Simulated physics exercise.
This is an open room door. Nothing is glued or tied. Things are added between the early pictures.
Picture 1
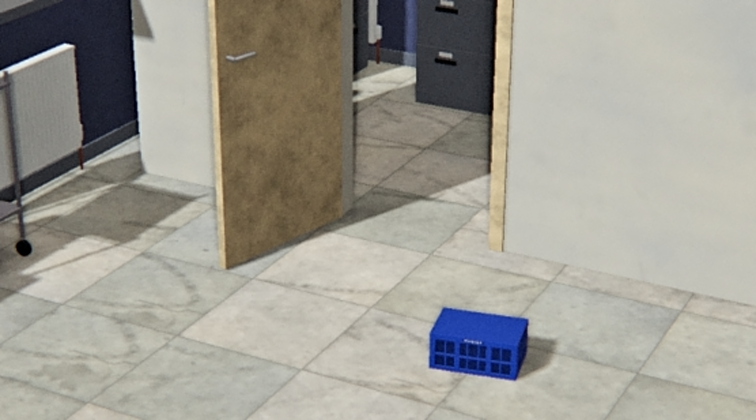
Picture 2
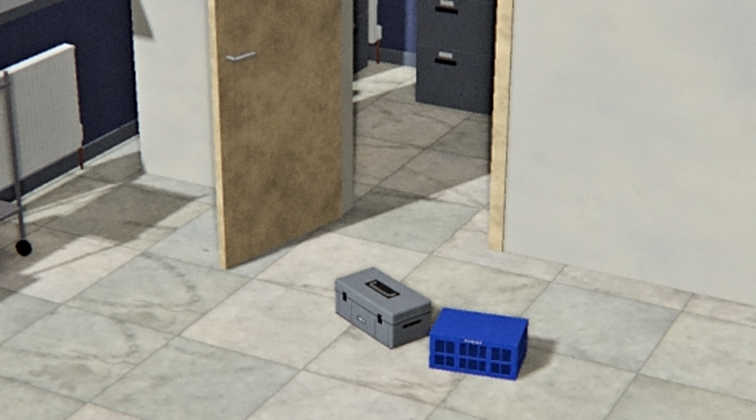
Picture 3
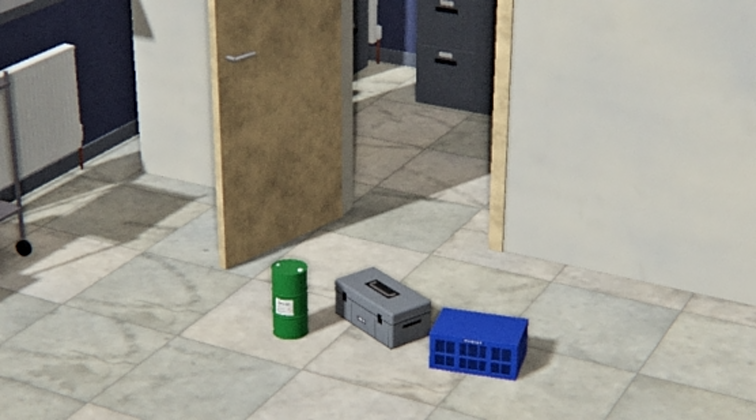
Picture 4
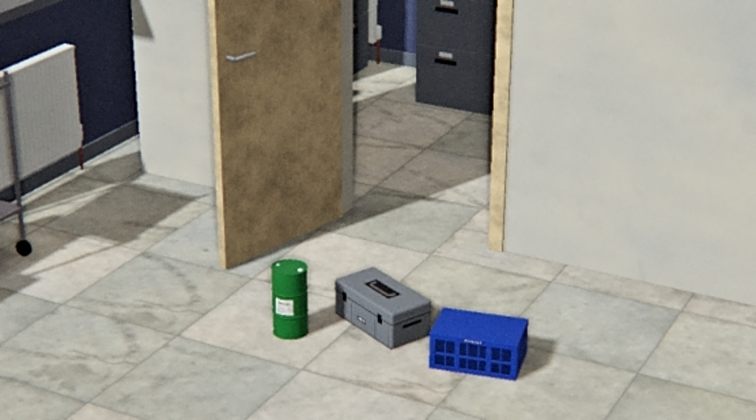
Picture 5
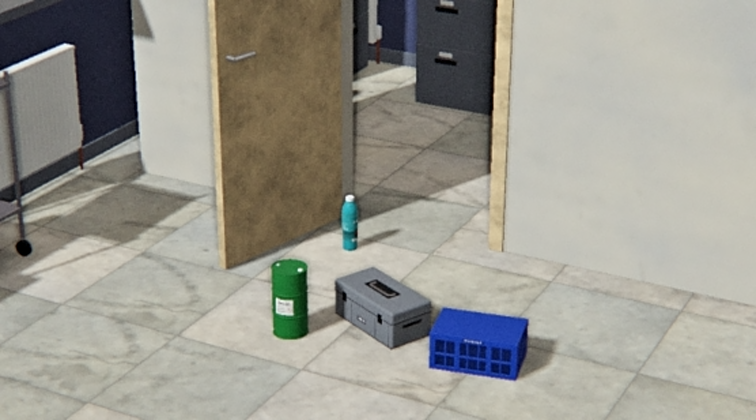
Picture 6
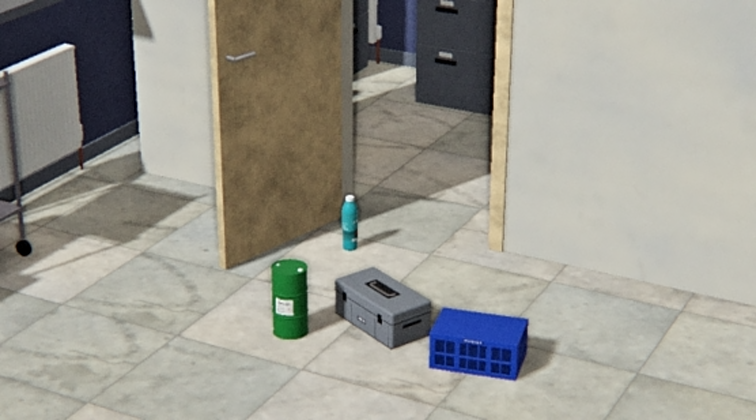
A grey toolbox, a green canister and a turquoise bottle appear in turn near a blue crate.
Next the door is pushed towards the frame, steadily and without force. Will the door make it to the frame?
In the end the door shuts.
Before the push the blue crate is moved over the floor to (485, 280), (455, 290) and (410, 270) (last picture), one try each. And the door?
In the first case it closes; in the second case it reaches the frame; in the third case it jams.
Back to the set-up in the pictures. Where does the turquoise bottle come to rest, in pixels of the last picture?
Around (434, 209).
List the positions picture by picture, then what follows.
In the first frame, door wide open and still; blue crate (479, 344).
In the second frame, door wide open and still; grey toolbox (382, 307); blue crate (479, 344).
In the third frame, door wide open and still; green canister (290, 300); grey toolbox (382, 307).
In the fourth frame, door wide open and still; blue crate (479, 344); green canister (290, 300).
In the fifth frame, door wide open and still; grey toolbox (382, 307); blue crate (479, 344).
In the sixth frame, door wide open and still; turquoise bottle (350, 223); green canister (290, 300).
Then, 1.10 s on from there, door 57° open; turquoise bottle shifted a little near (357, 223).
Then, 1.60 s on from there, door 26° open; turquoise bottle shifted well along near (396, 217).
Then, 2.10 s on from there, door 0° open; turquoise bottle turned 5° from how it was put near (423, 203).
In the end, door 0° open; toppled on the floor, turquoise bottle; the other 3 unmoved. At the end, from the last picture's camera, turquoise bottle near (434, 209).
